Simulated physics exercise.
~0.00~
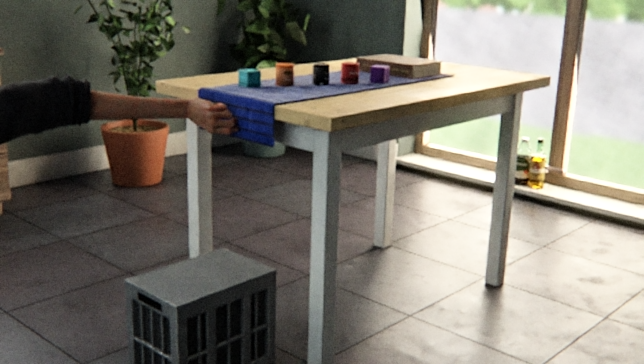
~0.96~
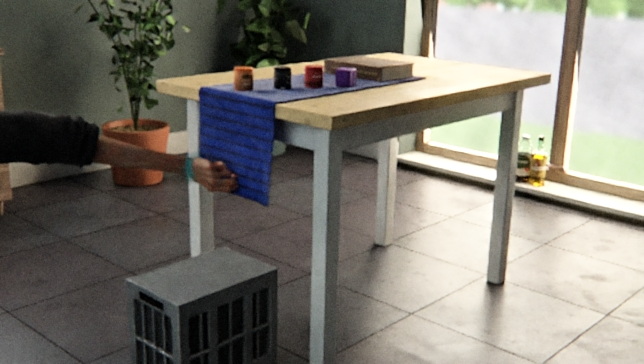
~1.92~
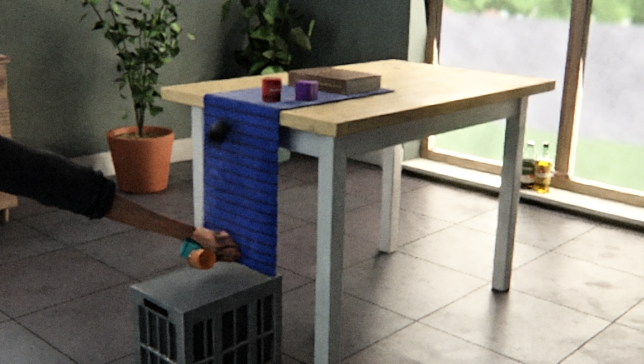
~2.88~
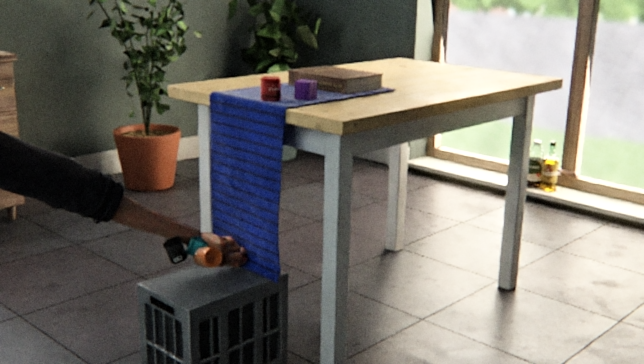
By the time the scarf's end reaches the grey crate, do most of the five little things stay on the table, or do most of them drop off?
Most of them drop off. The table loses three, the turquoise, orange and black ones, while the red and purple ones stay up with the book.
To begin with, a hand holds the end of a blue scarf at the left edge of a wooden table, with five small colourful things and a book resting on the cloth. The hand draws the scarf downward, the row slides left, and the turquoise piece goes over the edge first. The orange one follows, and then the black one tumbles down in front of the hanging cloth. At the end the scarf reaches the grey crate, the three fallen pieces are close to the hand there, and the red and purple ones remain on the table with the book.
